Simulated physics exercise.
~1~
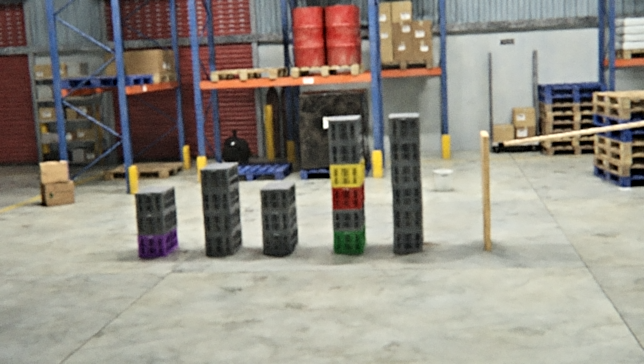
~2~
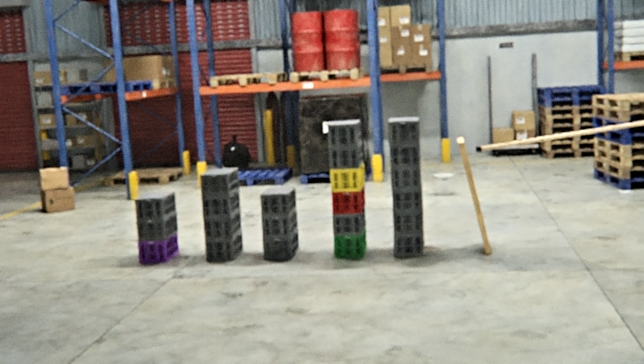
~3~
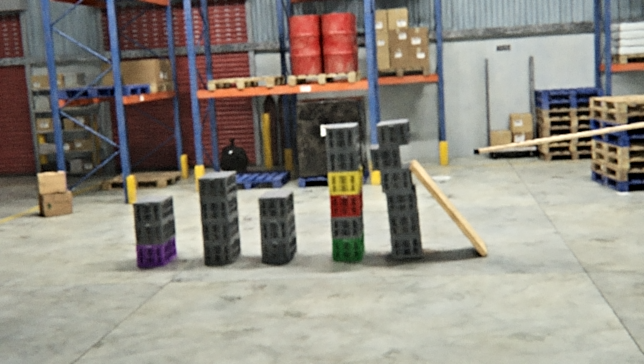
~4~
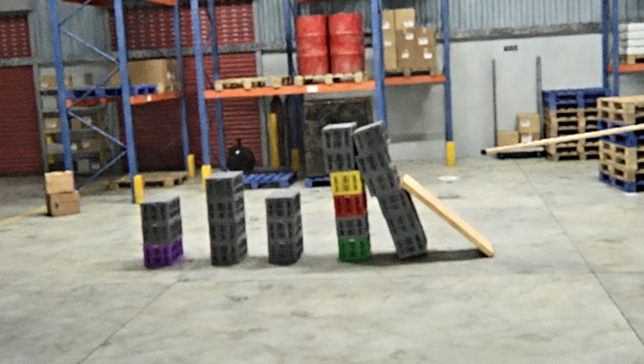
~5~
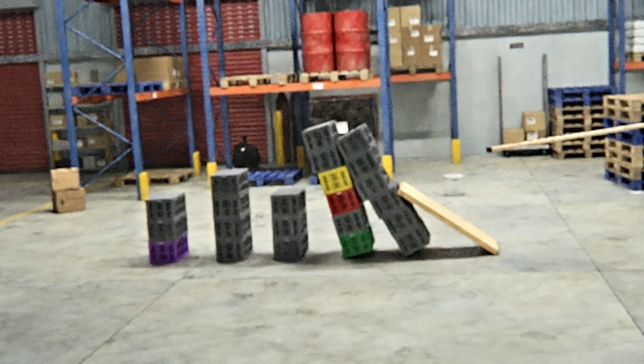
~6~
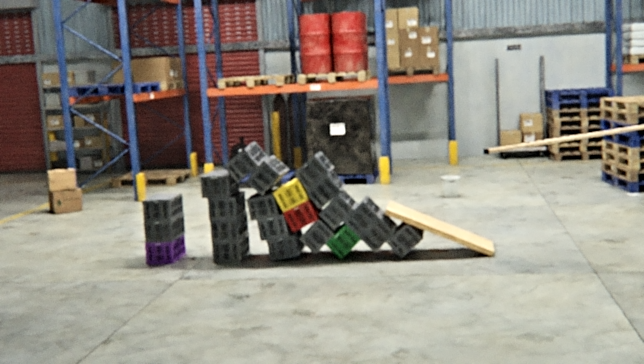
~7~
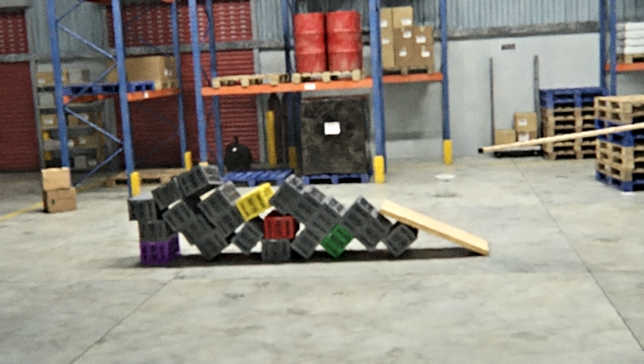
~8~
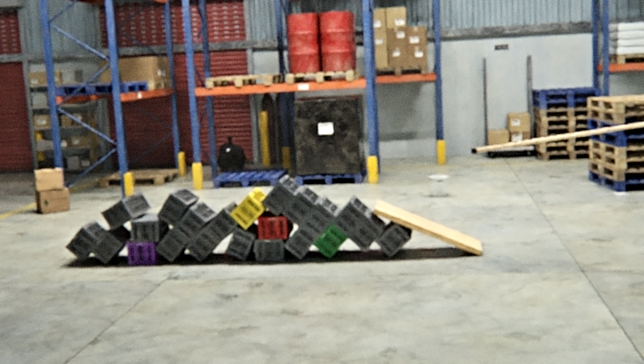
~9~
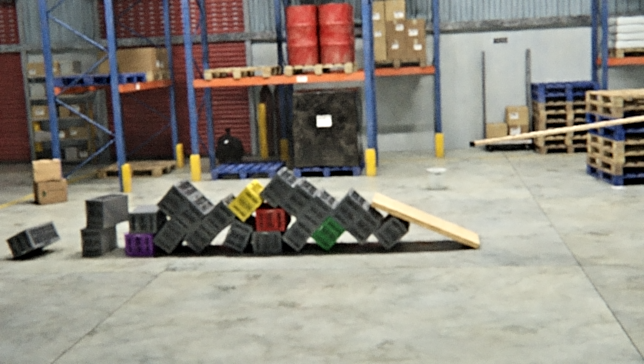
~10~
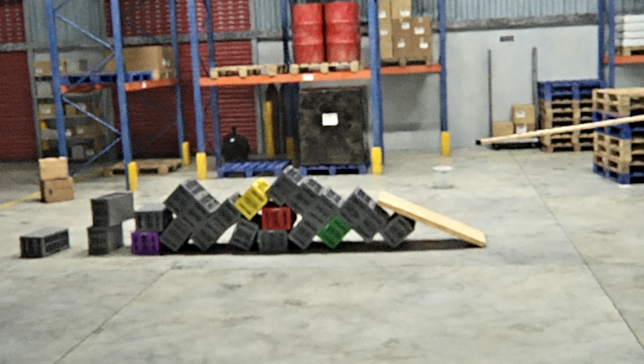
Wooden board tipping left into a row of stacked crates in a warehouse, toppling the stacks leftward into a jumbled heap.
